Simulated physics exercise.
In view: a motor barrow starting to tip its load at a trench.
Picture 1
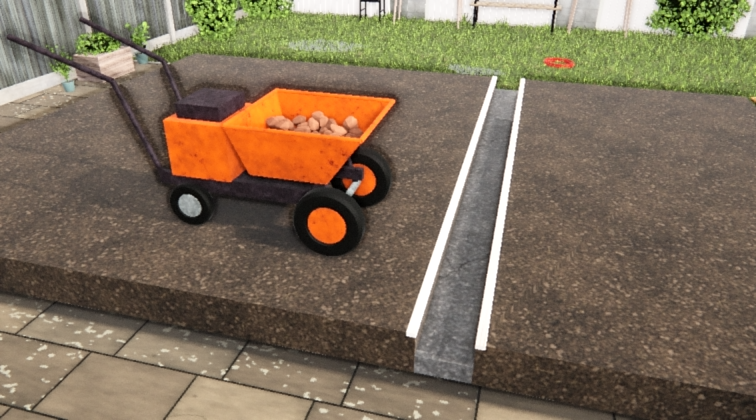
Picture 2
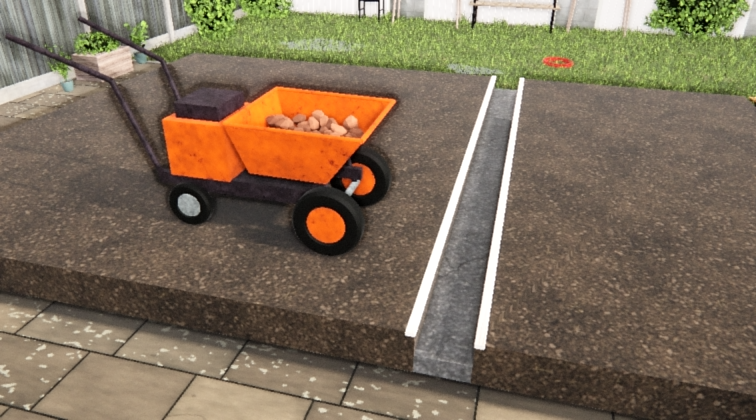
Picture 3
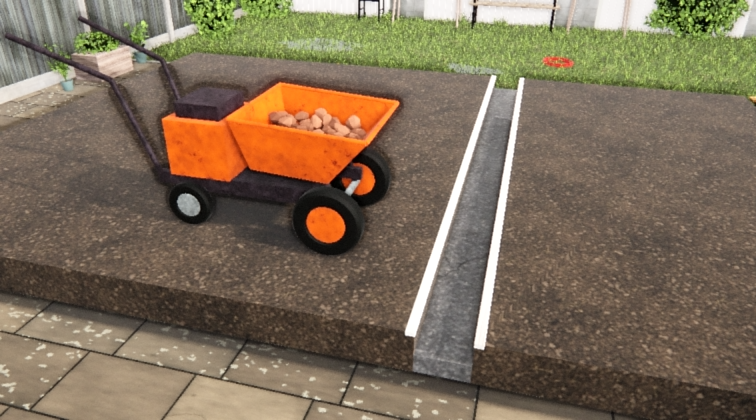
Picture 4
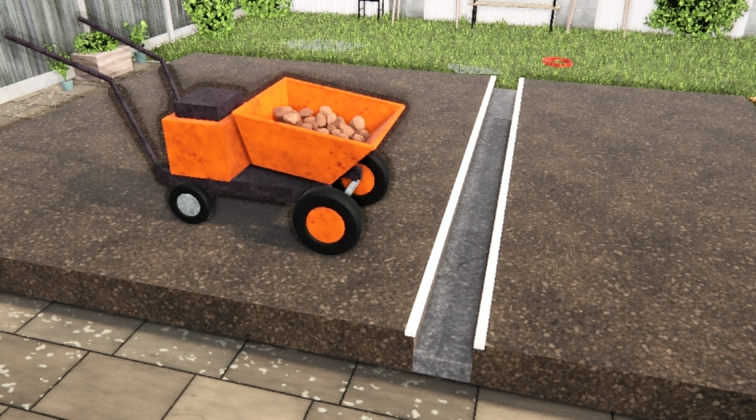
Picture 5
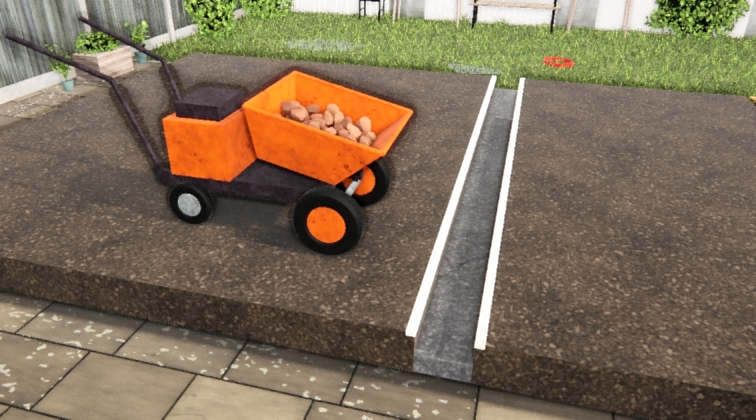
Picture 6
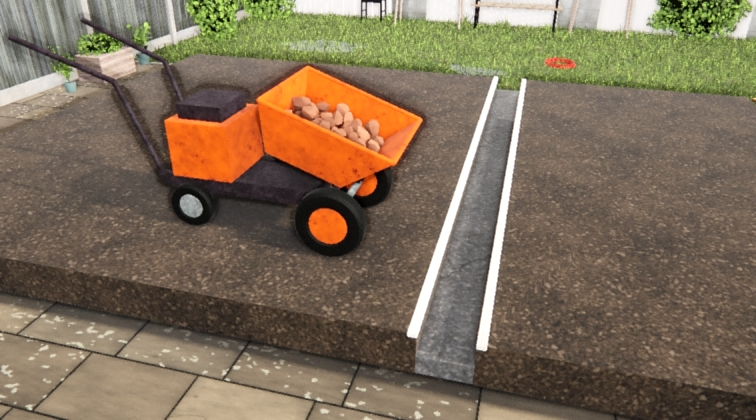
In this clip, an orange motor barrow loaded with rubble stands on brown ground to the left of a narrow, white-edged trench. Its skip is level at first, then gradually tilts forward to the right, the rubble still inside.
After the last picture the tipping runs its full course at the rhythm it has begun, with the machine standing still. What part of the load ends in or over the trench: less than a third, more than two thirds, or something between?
Between the edges lies over two thirds of the load.
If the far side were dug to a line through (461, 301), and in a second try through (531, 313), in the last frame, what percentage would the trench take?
The first gives 60 %, the second 90 %.
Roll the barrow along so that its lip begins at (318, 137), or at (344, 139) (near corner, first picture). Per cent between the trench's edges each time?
About 20 and 60 per cent.
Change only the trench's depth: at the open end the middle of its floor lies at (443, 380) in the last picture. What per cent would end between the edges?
Roughly 100 in a hundred.
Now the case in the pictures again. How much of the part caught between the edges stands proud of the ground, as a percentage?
Near 15 %.
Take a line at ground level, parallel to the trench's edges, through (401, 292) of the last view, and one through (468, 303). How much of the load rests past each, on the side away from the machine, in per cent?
About 90 and 20 per cent.
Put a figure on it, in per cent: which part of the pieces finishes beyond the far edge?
Close to 0 per cent.
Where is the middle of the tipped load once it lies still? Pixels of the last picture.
Near (463, 252).
Soon, skip tipped steeply; all in the skip.
A while on, skip tipped right over; most in the skip; a stray few short of the trench; a small part in or heaped over the trench.
Towards the end, skip tipped right over; a small part in the skip; a small part short of the trench; most in or heaped over the trench.
Finally, skip tipped right over; a small part in the skip; a small part short of the trench; most in or heaped over the trench; none beyond it.
